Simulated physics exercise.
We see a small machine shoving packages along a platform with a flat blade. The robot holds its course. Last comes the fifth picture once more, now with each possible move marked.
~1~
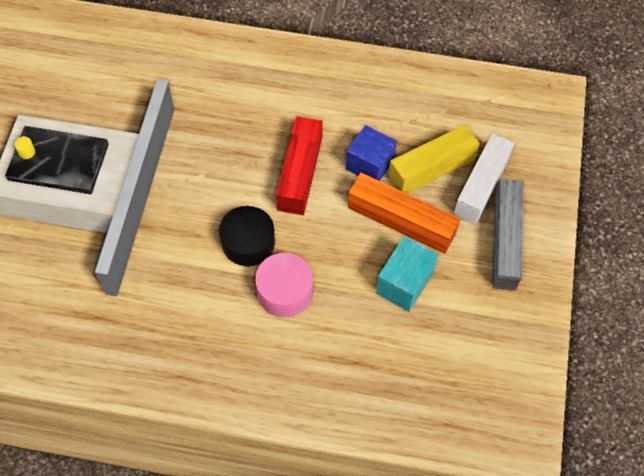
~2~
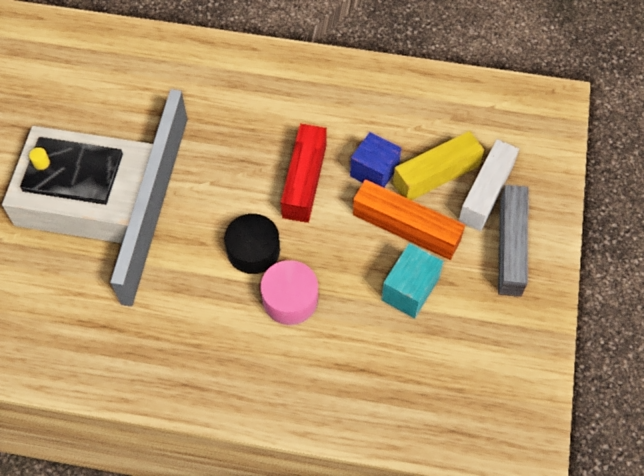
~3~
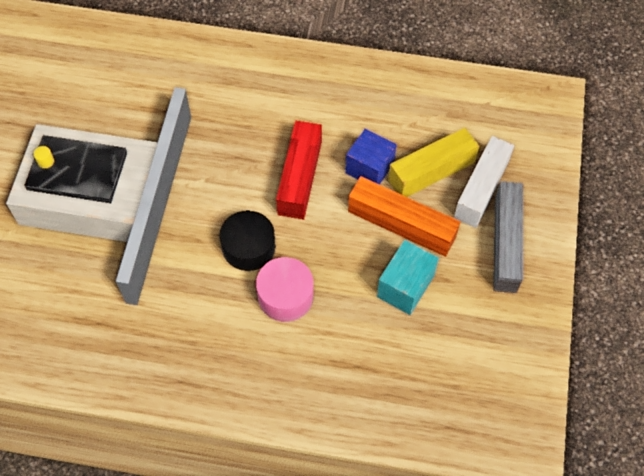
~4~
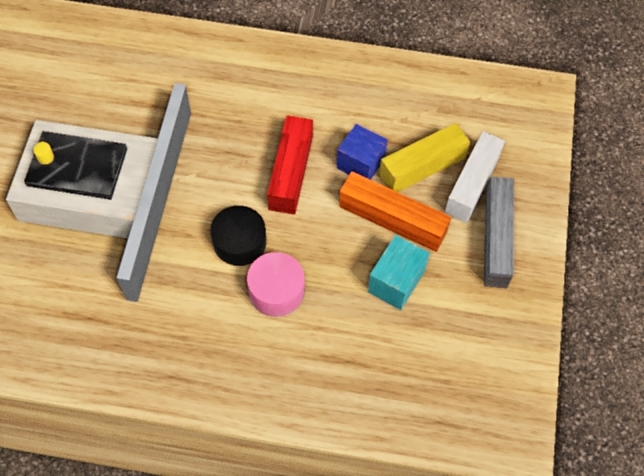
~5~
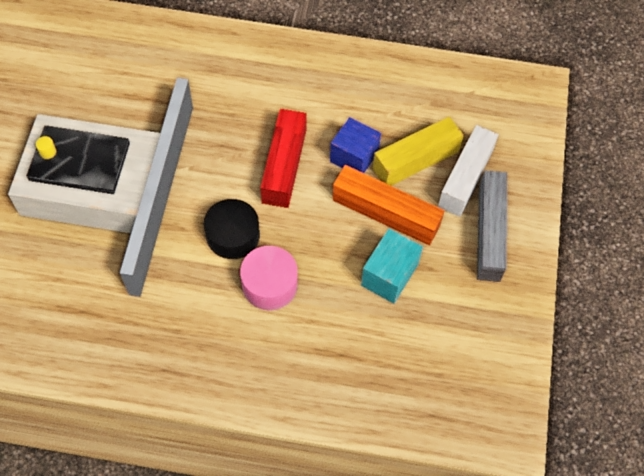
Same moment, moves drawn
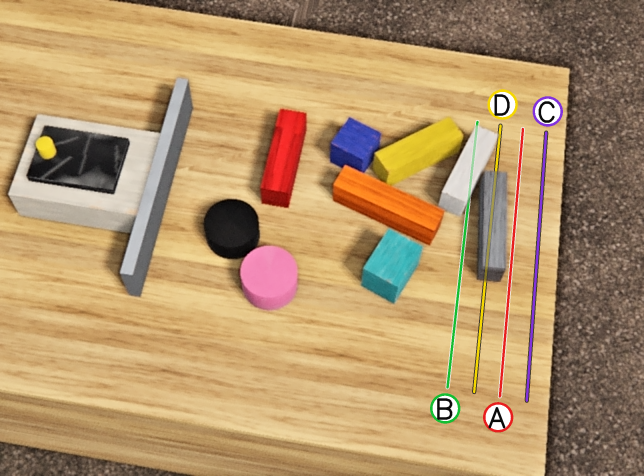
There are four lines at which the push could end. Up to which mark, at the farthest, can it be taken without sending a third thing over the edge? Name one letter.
Up to line B.
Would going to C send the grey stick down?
By then, yes.
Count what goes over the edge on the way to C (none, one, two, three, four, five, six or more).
Six or more.
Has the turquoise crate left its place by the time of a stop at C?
By then, yes.
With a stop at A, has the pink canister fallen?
No.
On the copy, A at (512, 253); B at (464, 245); C at (537, 257); D at (488, 249).
On B. First, robot (194, 177); pink canister (285, 283); red stick (298, 160).
Then, robot (304, 194); grey stick (526, 230); white bar (492, 175).
Finally, robot (393, 208); white bar over the edge; grey stick over the edge; two fallen.
By contrast, A drops six; C drops eight; D drops three.
